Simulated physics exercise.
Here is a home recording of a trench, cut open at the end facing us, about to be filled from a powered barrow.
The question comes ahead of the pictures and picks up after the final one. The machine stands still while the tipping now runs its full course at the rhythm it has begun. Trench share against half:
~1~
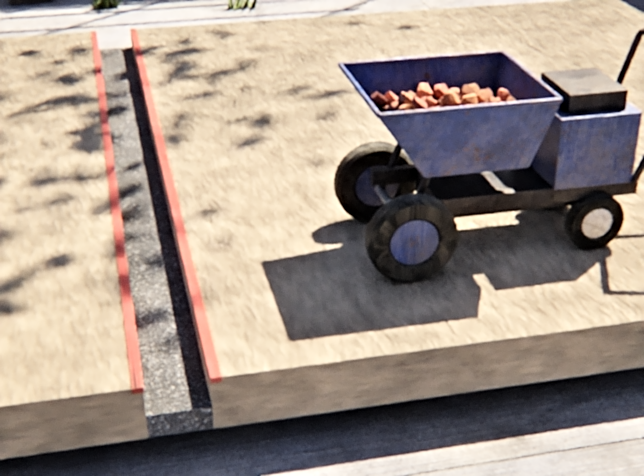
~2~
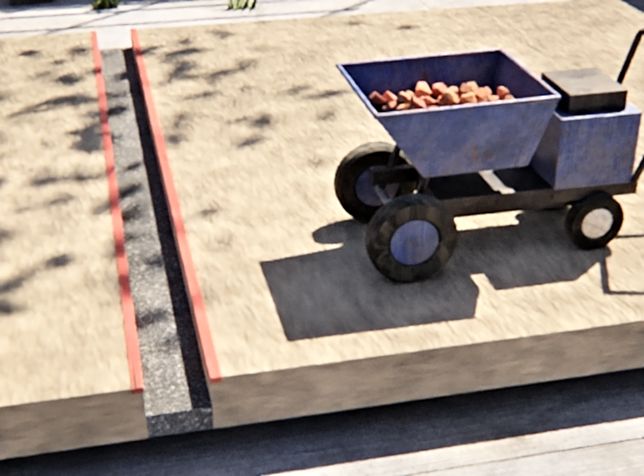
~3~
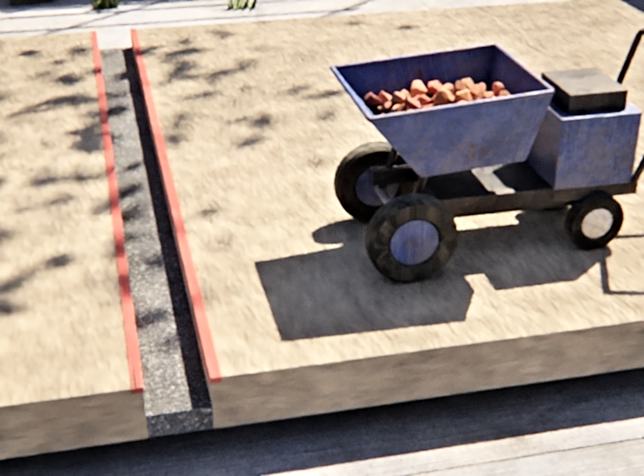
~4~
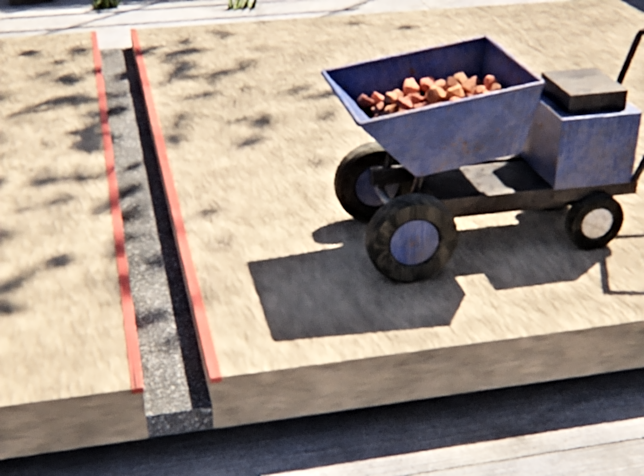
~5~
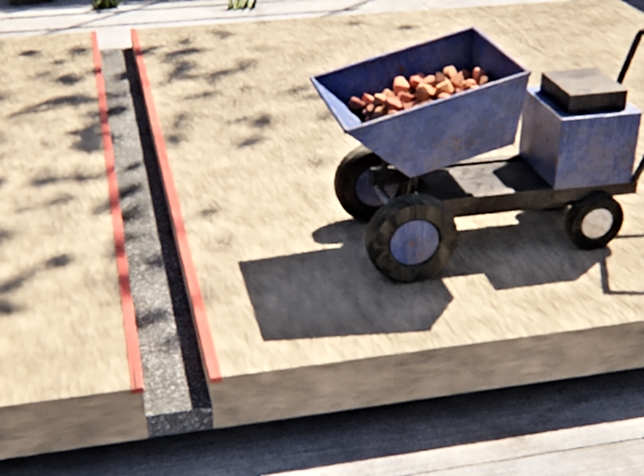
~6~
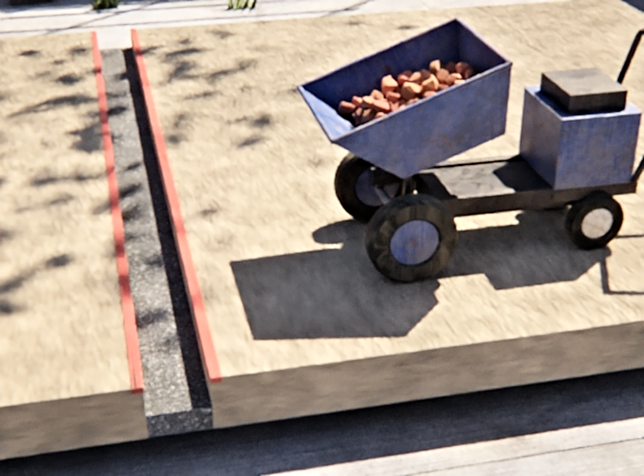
Under.
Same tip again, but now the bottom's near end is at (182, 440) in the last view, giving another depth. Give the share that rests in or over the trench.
30 %.
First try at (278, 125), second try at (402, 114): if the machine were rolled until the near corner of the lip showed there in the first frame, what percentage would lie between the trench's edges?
60 and 20 percent, in that order.
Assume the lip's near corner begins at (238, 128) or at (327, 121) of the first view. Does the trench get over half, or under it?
From the first position short of one half lands between the edges, from the second beyond one half.
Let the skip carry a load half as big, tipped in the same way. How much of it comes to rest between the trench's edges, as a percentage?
Share: Approx. 20 per cent.
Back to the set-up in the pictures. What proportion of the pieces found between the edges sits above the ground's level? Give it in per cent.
My estimate would be close to 0 per cent.
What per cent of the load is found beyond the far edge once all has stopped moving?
It works out to roughly 0 percent.
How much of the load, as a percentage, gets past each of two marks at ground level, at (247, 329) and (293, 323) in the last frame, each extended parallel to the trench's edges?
That's 50 in a hundred for the first and 90 in a hundred for the second.
Soon after the last picture, skip tipped steeply; all in the skip.
A little later, skip tipped steeply; nearly all in the skip; a stray few short of the trench; a stray few falling.
Later still, skip tipped right over; about a third in the skip; about half short of the trench; about a quarter in or heaped over the trench.
By the end, skip tipped right over; a small part in the skip; about two thirds short of the trench; about a quarter in or heaped over the trench; none beyond it.
